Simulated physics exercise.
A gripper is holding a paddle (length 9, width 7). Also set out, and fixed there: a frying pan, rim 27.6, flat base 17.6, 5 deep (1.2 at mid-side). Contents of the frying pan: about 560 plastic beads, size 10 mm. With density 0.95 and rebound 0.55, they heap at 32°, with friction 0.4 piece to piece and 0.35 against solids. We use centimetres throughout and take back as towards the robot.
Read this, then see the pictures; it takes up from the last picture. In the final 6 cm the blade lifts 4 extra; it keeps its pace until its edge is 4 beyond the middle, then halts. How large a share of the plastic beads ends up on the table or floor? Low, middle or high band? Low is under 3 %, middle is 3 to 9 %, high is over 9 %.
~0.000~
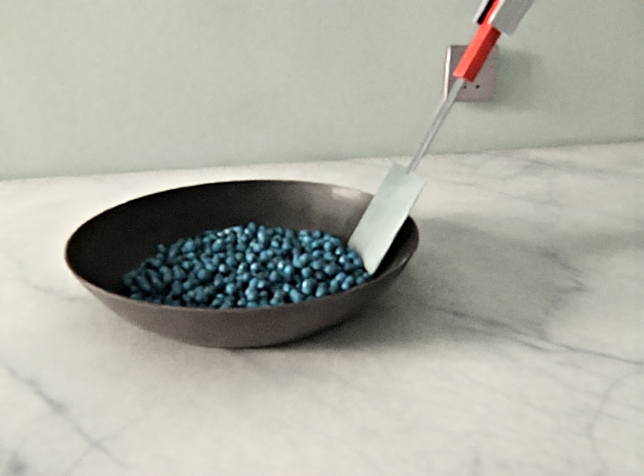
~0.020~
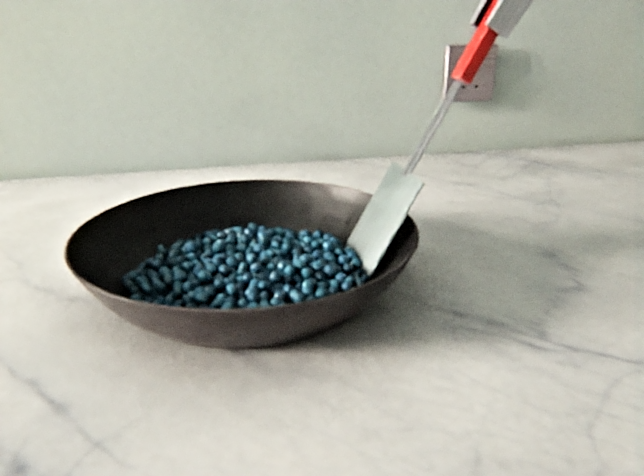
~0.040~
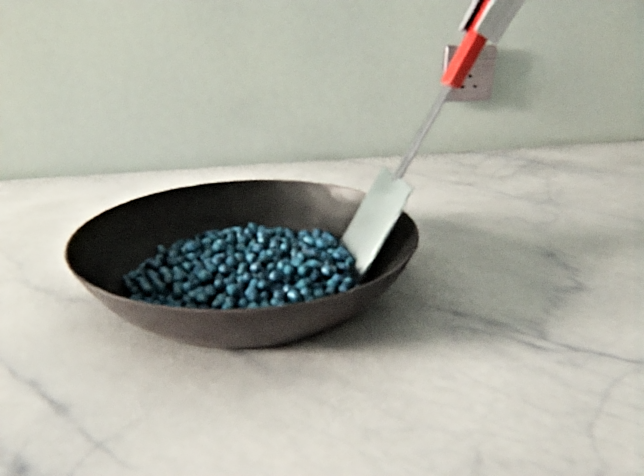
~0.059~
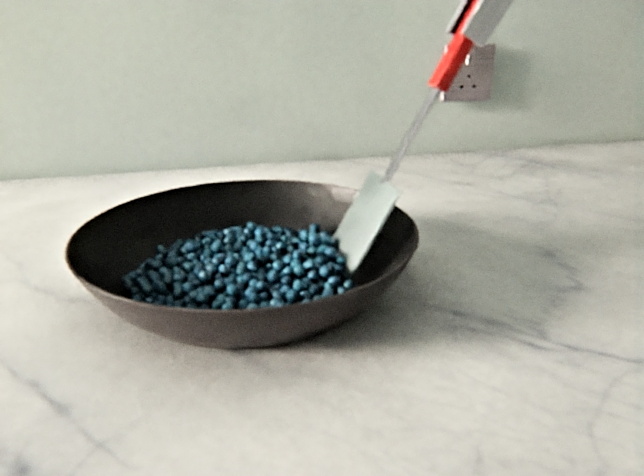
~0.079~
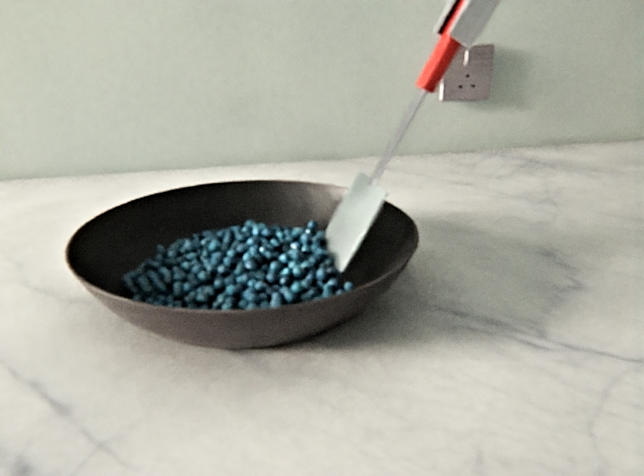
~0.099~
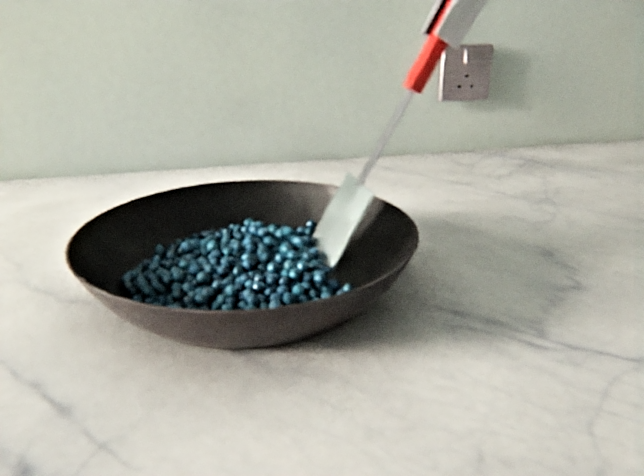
Low band.
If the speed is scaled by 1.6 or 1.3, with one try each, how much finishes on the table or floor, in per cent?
First try around 0 %, second try around 0 %.
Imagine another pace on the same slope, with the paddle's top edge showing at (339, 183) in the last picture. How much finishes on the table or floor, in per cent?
Some 0 per cent.
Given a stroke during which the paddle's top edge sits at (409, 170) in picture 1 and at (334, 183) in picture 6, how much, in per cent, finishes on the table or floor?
Close to 0 in a hundred.
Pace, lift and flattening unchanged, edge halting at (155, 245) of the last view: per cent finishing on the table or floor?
0 %, roughly.
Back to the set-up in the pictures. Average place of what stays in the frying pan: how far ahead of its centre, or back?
Ahead, by around 3.0 cm.
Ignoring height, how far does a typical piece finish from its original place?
The value is roughly 2 cm.
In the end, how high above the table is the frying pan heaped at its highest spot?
About 3.5 cm above the table.
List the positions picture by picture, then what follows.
The paddle top edge at (410, 170), sloping 61°; upper third of the load around (253, 266), from x 130 to 365, top at y 225; 557 in the frying pan, in the first picture.
The paddle top edge at (408, 172), sloping 61°; upper third of the load around (254, 266), from x 130 to 365, top at y 230, in the second picture.
The paddle top edge at (398, 176), sloping 61°; upper third of the load around (255, 266), from x 130 to 360, top at y 225, in the third picture.
The paddle top edge at (385, 180), sloping 61°; upper third of the load around (263, 263), from x 130 to 360, top at y 225, in the fourth picture.
The paddle top edge at (373, 181), sloping 61°; upper third of the load around (261, 263), from x 130 to 360, top at y 225, in the fifth picture.
The paddle top edge at (361, 182), sloping 61°; upper third of the load around (263, 264), from x 125 to 360, top at y 225; 557 in the frying pan, in the sixth picture.
After 0.16 s, sloping 61°, highest piece 4 above the table; 557 in the frying pan.
After 0.22 s, sloping 61°, highest piece 5 above the table; 557 in the frying pan.
After 0.45 s, sloping 61°, highest piece 3 above the table; 557 in the frying pan.
After 1.50 s, sloping 61°, highest piece 3 above the table; 557 in the frying pan.
In the end, 557 in the frying pan. That is 0 % on the table or floor.
